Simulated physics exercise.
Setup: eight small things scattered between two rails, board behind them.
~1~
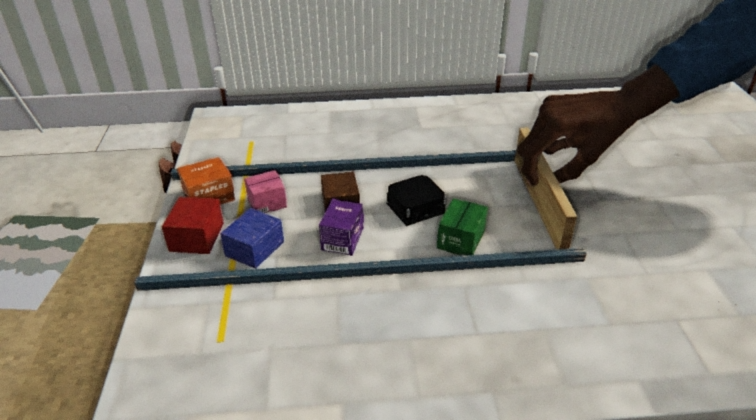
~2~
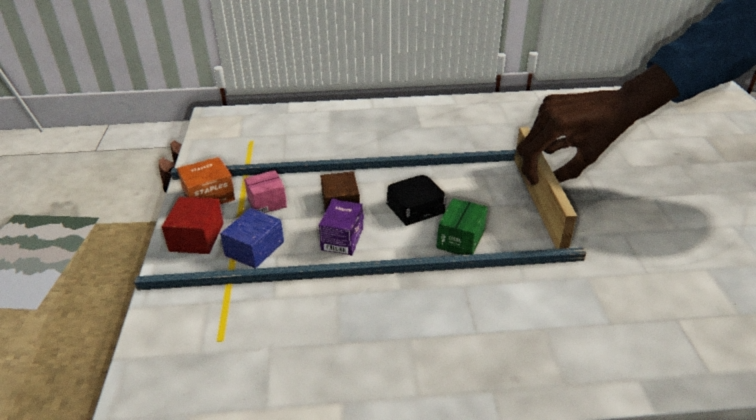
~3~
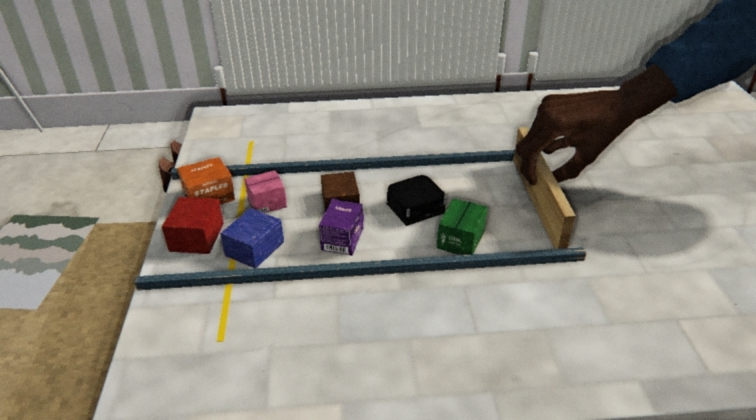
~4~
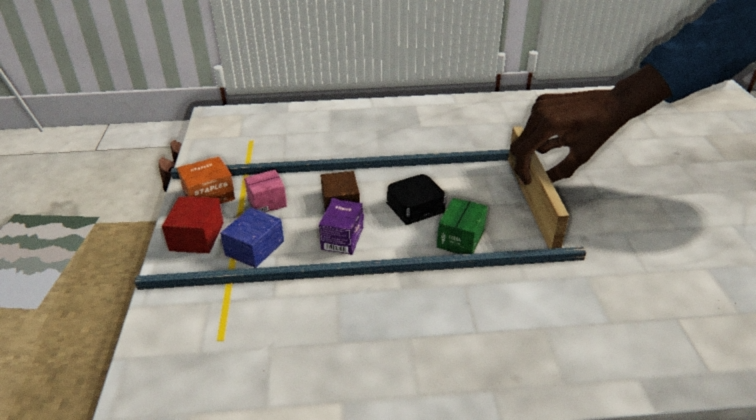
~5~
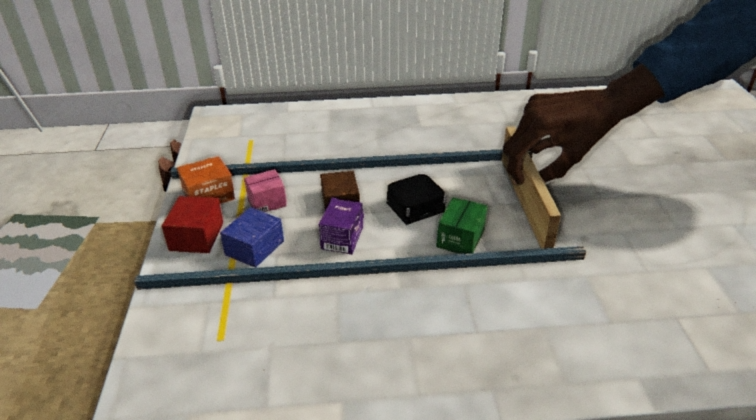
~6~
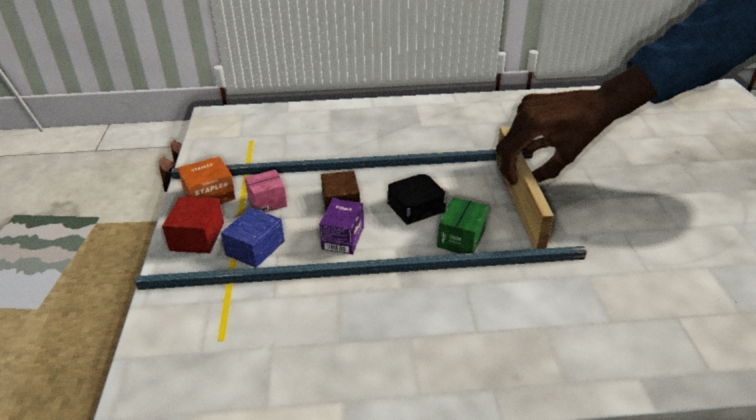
On a pale tiled surface, a hand holds a wooden board upright behind eight small coloured boxes scattered between two dark rails. The hand keeps still at first, then slides the board slightly left while the boxes stay in place.
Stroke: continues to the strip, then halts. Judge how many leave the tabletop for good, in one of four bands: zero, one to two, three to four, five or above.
That falls in the band three to four.
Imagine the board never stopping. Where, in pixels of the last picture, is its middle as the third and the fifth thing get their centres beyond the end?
At (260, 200) for the third, at (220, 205) for the fifth.
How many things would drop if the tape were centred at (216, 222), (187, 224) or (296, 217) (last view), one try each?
In order: 5, 6 and 0.
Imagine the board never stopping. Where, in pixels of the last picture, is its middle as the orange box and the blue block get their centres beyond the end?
Roughly at (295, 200) and roughly at (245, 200).
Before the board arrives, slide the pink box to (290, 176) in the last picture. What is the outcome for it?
Well, this time it stays in place.
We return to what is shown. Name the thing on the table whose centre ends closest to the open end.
The brown block is the one.
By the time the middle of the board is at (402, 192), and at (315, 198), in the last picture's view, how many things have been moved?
By then 3, and 8.
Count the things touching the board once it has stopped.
That comes to 2.
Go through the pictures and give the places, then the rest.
The first frame shows red block (194, 225); orange box (207, 184); blue block (253, 238); board (542, 186); tape (239, 222).
The second frame shows orange box (207, 184); brown block (340, 192).
The third frame shows blue block (253, 238); green box (462, 227).
The fourth frame shows red block (194, 225); pink box (266, 192).
The fifth frame shows orange box (206, 184); black case (416, 199).
The sixth frame shows red block (194, 225); orange box (207, 184); blue block (254, 237); board (521, 185); tape (239, 221).
Soon after, none off yet; red block at rest near (194, 225); orange box at rest near (207, 184); blue block at rest near (254, 237).
Then, none off yet; red block at rest near (194, 225); orange box moved a little near (191, 184); blue block moved a little near (233, 239).
By the end, the number that fall off is three or four; fallen, pink box, blue block, orange box and red block.
